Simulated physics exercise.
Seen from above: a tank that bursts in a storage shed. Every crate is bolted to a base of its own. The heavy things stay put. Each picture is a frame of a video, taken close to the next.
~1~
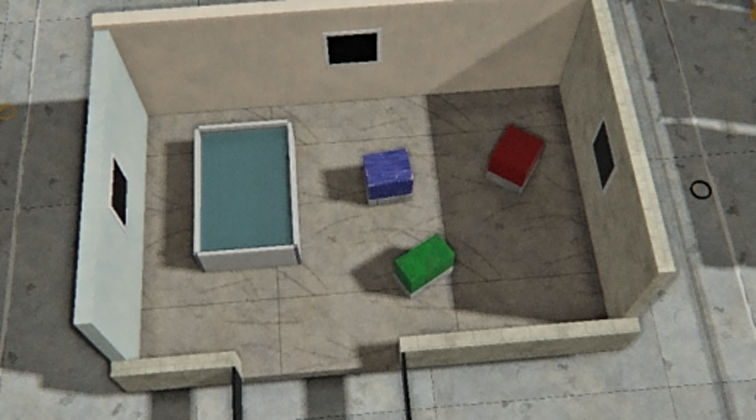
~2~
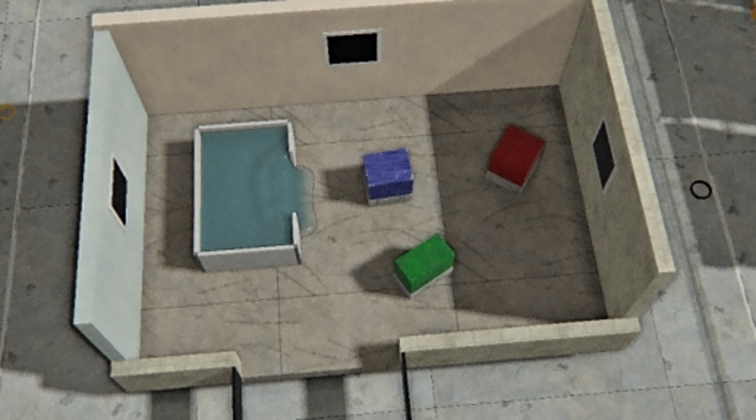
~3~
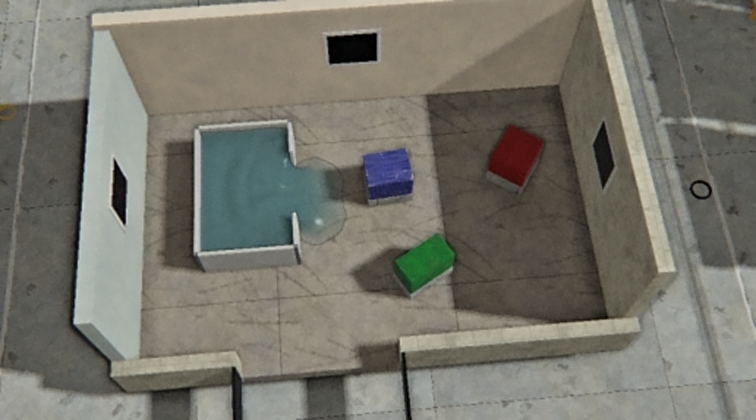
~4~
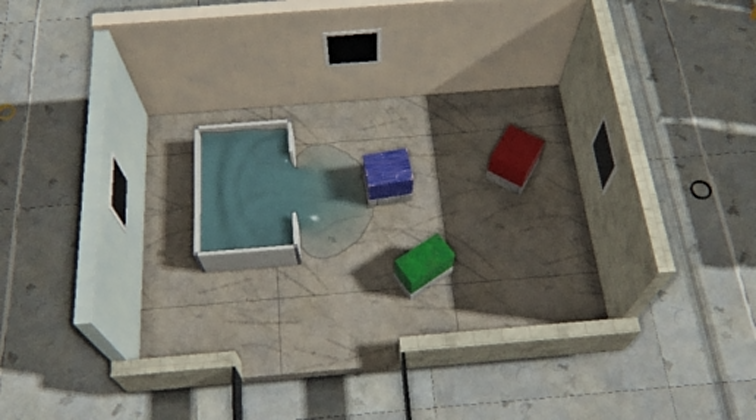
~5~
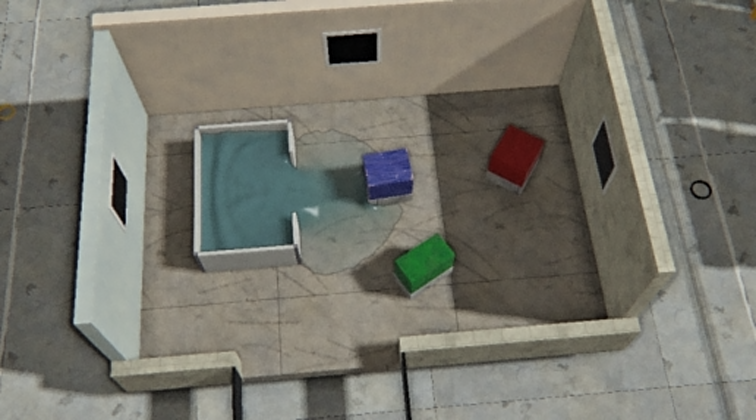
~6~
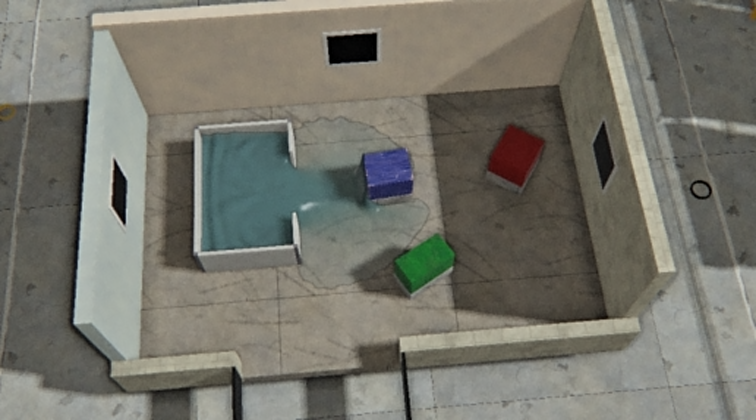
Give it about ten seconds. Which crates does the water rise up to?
The red crate is protected by its plinth; the blue crate is not protected by its plinth; the green crate is not protected by its plinth.
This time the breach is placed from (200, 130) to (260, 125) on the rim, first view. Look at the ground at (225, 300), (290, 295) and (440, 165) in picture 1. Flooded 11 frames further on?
Okay, the first is left untouched, the next is left untouched, and the last is waterlogged.
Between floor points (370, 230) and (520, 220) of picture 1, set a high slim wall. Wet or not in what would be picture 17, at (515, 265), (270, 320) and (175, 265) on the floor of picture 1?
As listed: Dry, no water, clear.
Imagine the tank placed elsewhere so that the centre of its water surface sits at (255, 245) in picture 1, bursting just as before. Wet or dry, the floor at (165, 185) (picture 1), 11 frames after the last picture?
My call is that the spot is left unwetted.
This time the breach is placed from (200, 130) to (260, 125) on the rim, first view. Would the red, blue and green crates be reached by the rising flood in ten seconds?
Here's how it goes: The red crate is left untouched, the blue crate is left untouched, and the green crate is left untouched.
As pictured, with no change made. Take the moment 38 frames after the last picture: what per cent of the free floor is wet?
I make it 75 per cent.
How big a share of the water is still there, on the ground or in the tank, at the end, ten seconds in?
Near 84 percent, give or take.
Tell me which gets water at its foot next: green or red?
That's the green one.
A moment on, water covers 25 % of the floor; the red crate not reached, the blue crate water round its plinth, the green crate water round its plinth.
Next, water covers 45 % of the floor; the red crate water round its plinth, the blue crate water round its plinth, the green crate water round its plinth.
Then, water covers 65 % of the floor; the red crate water round its plinth, the blue crate water round its plinth, the green crate water round its plinth.
Later, water covers 75 % of the floor; the red crate water round its plinth, the blue crate water round its plinth, the green crate water round its plinth.
In the end, water covers 95 % of the floor; the red crate stayed above the water, the blue crate was topped, the green crate was topped.
